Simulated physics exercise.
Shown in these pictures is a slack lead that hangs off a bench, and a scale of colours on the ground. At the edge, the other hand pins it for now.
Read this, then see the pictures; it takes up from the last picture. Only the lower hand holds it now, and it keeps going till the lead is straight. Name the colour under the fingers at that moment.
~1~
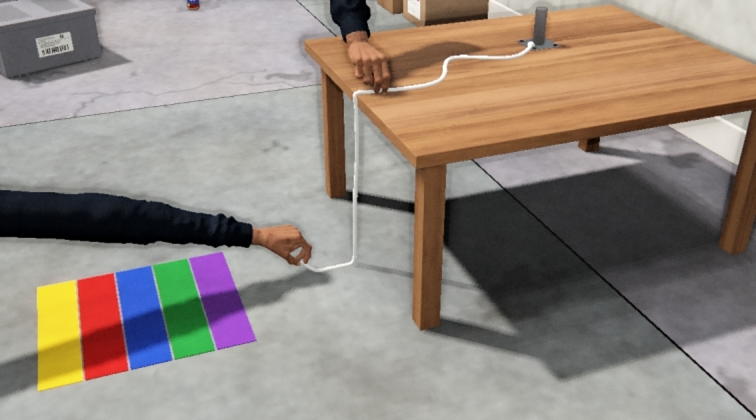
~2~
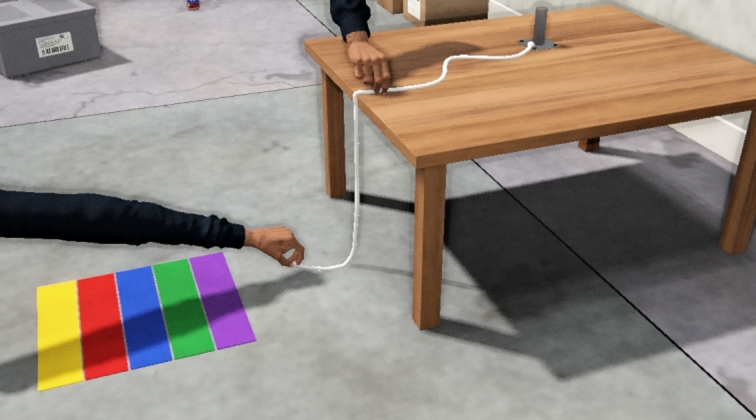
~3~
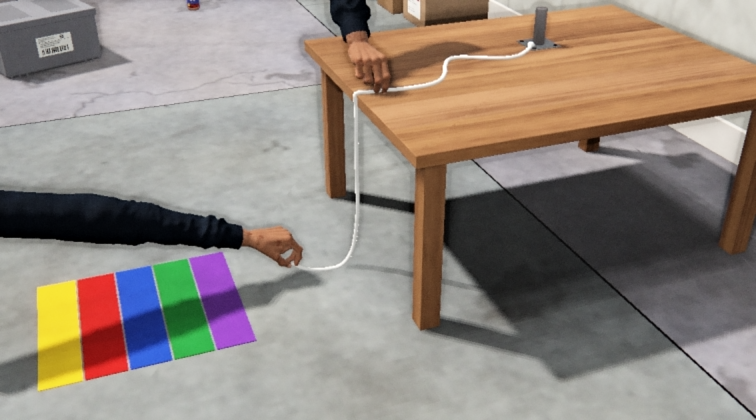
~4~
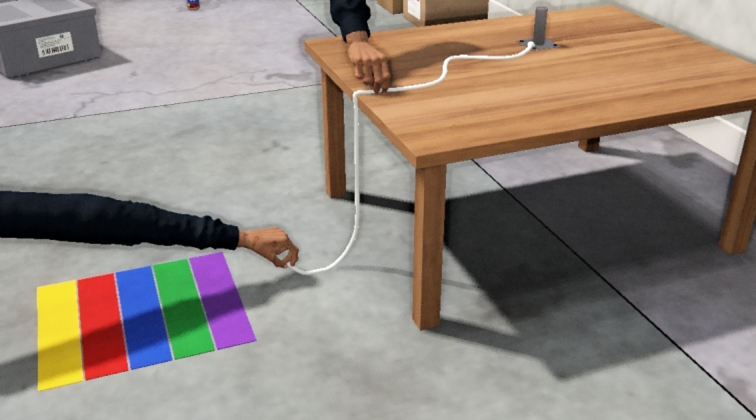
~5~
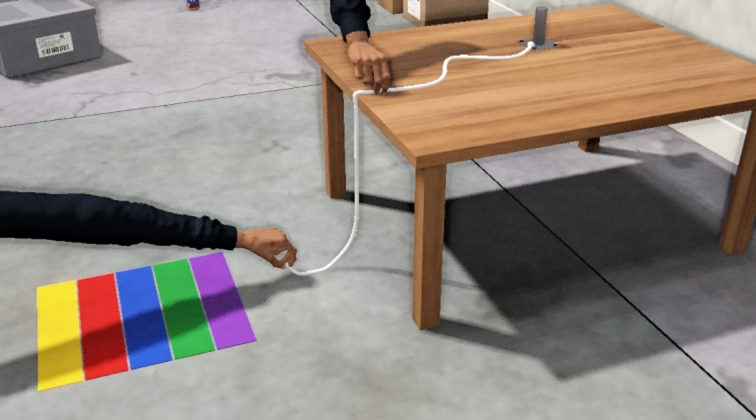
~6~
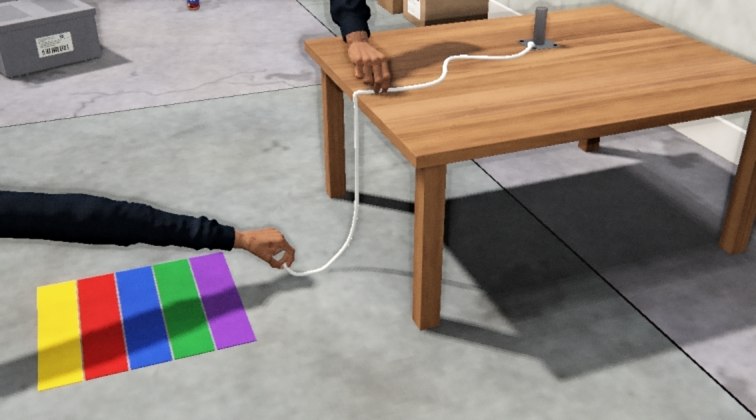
Blue.
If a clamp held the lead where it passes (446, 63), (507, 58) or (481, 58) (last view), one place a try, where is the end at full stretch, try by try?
In that order: (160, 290), (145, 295) and (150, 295).
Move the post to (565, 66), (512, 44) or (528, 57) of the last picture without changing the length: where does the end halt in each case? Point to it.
The first try gives (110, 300), the second (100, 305) and the third (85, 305).
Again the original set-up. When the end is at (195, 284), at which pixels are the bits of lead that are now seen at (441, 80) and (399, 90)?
Around (397, 80) and (355, 93).
A little later, end near (195, 284); over green.
Next, end near (157, 291); over blue.
When it is tight, end near (134, 296); over blue. Over blue.
